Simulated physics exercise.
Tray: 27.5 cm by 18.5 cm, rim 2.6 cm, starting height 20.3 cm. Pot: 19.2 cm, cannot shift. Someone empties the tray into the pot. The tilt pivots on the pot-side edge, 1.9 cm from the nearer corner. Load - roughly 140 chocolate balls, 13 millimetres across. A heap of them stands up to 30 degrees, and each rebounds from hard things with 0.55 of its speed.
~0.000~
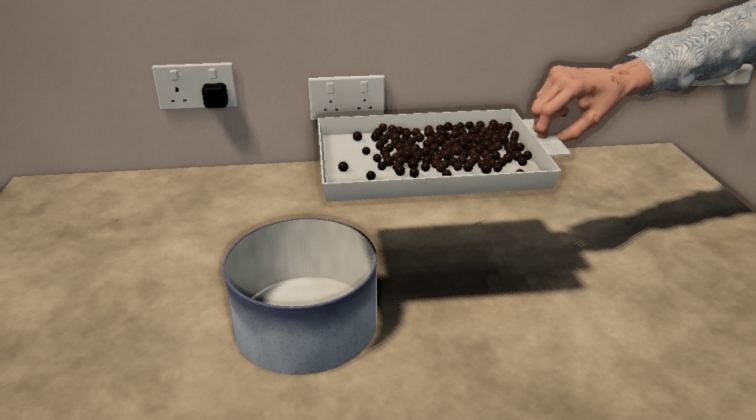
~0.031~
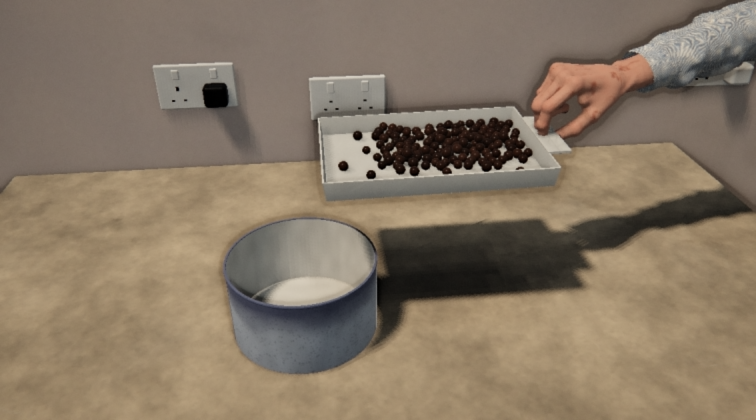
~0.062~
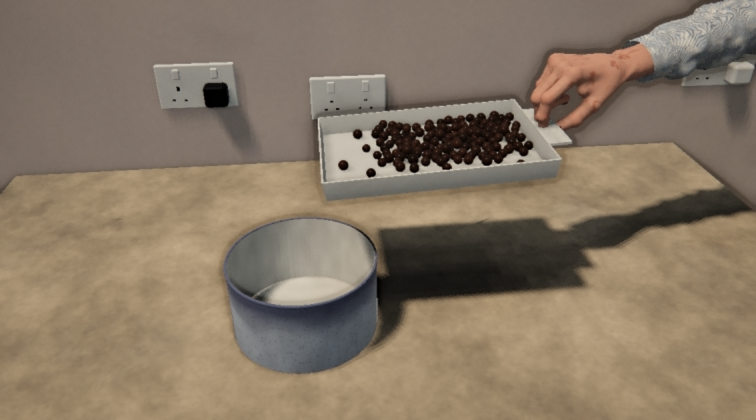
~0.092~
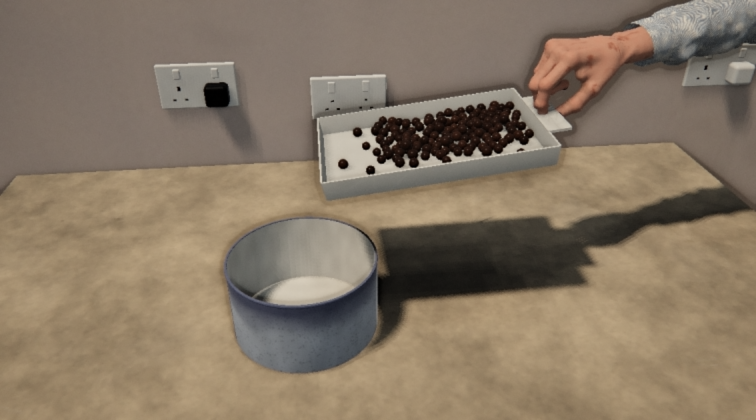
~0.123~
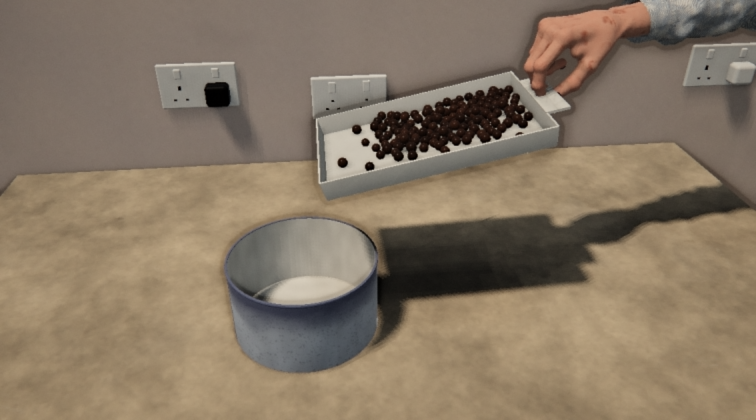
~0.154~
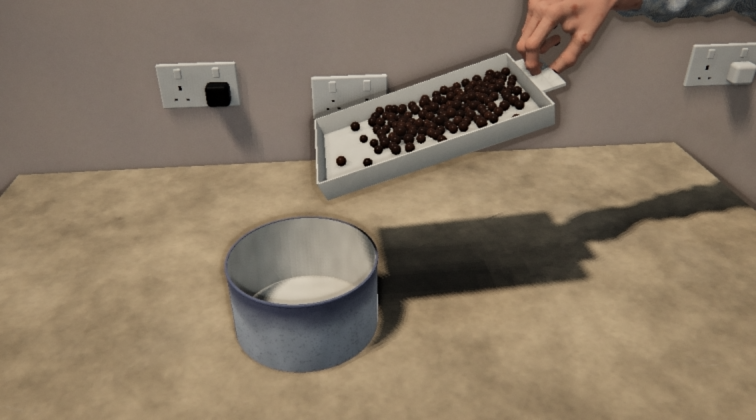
A hand raising the right end of a white tray of dark brown balls, tilting it leftward above a blue pot.
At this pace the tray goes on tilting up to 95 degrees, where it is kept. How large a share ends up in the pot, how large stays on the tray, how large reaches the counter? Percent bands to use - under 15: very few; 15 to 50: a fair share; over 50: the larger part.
Pot - a fair share, tray - very few, counter - the larger part.
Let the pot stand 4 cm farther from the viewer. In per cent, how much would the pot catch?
In that case some 65 per cent.
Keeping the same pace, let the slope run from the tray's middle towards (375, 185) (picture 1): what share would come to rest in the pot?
60 %.
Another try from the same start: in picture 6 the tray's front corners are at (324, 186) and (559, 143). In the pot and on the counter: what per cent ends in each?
Split: Pot = 70, counter = 30.
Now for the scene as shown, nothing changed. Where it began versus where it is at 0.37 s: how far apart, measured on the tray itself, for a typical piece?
Roughly 4 cm.
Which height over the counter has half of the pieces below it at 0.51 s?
Median height: Approx. 24 cm.
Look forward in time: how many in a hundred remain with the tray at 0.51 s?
It's roughly 95 percent.
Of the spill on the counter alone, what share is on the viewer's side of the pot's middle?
10 %.
After 0.37 s, tilt 58 degrees; the tray holds 100 %, the pot 0 %.
After 0.51 s, tilt 85 degrees; the tray holds 95 %, the pot 0 %.
Then, at 0.77 s, tilt 95 degrees; the tray holds 10 %, the pot 30 %.
At rest (1.9 s), pot 45 %, tray 0 %, counter 55 %.
